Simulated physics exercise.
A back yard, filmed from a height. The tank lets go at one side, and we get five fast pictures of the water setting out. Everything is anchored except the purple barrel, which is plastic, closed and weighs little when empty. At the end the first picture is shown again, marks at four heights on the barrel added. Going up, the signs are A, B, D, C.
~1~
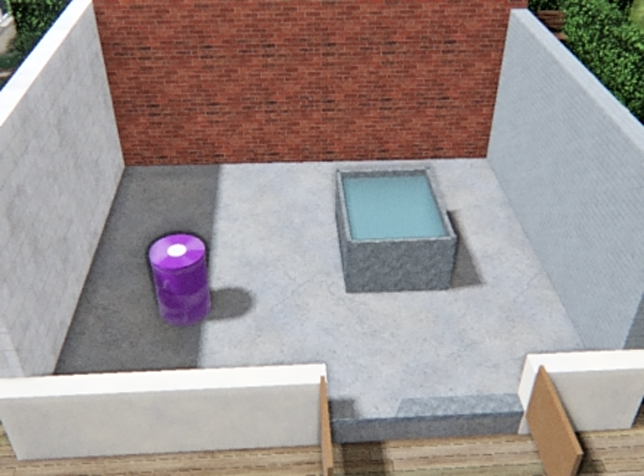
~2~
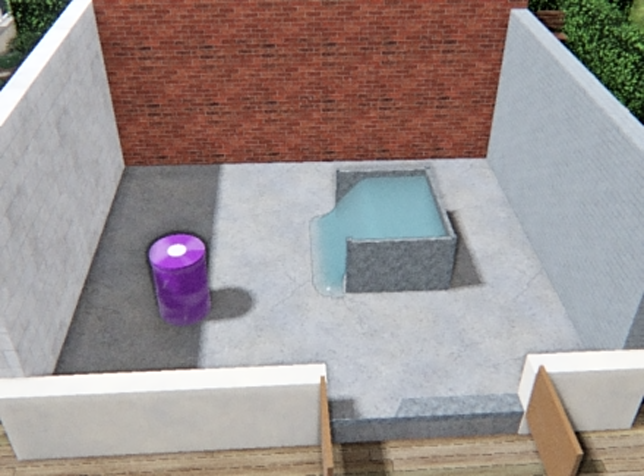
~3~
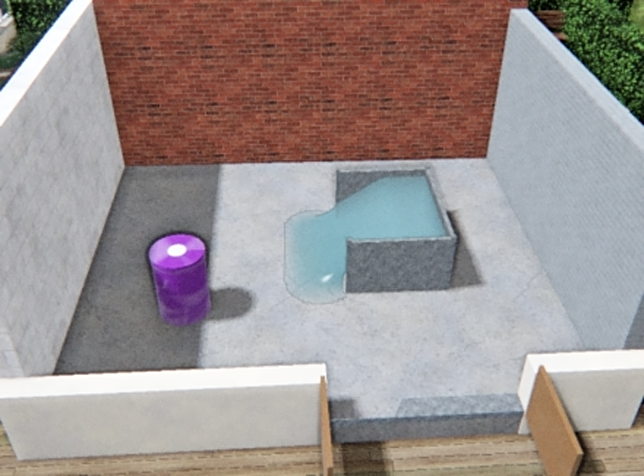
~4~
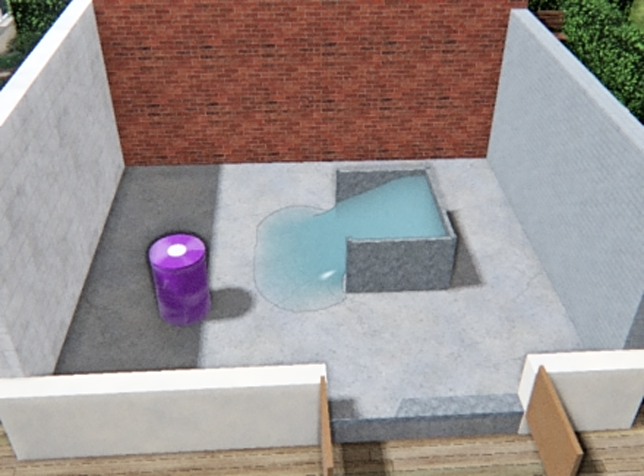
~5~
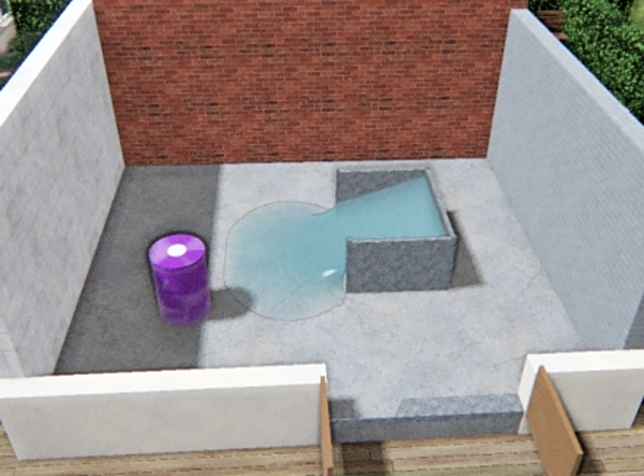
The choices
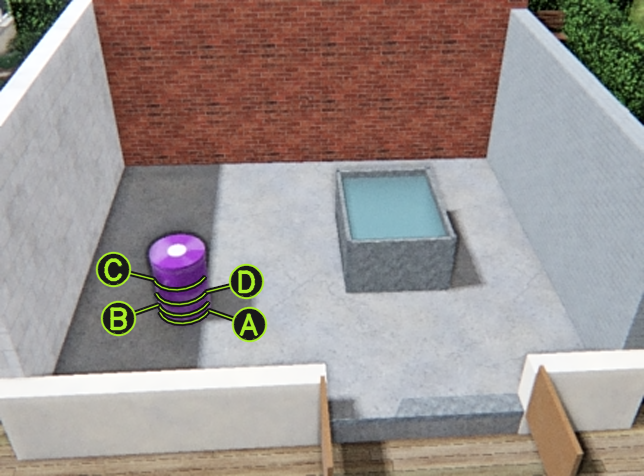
In a walled back yard with a purple barrel on the left, water poured out of the left side of a full stone tank and spread steadily across the paving in a widening, rounded puddle.
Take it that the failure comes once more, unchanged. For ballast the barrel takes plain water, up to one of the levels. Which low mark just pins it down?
Level D just does it.
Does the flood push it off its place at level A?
Yes, that goes wrong.
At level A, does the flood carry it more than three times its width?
Yes, it does.
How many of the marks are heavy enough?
Two of them.
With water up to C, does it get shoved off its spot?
No.
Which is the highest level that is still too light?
B.
On the marked copy, A at (182, 323); B at (181, 315); C at (177, 289); D at (179, 304); from the bottom up A, B, D, C.
If A is chosen, it is pushed about 5 times its own width away.
If B is chosen, it is pushed about half its own width away.
If C is chosen, it does not move.
If D is chosen, it does not move.
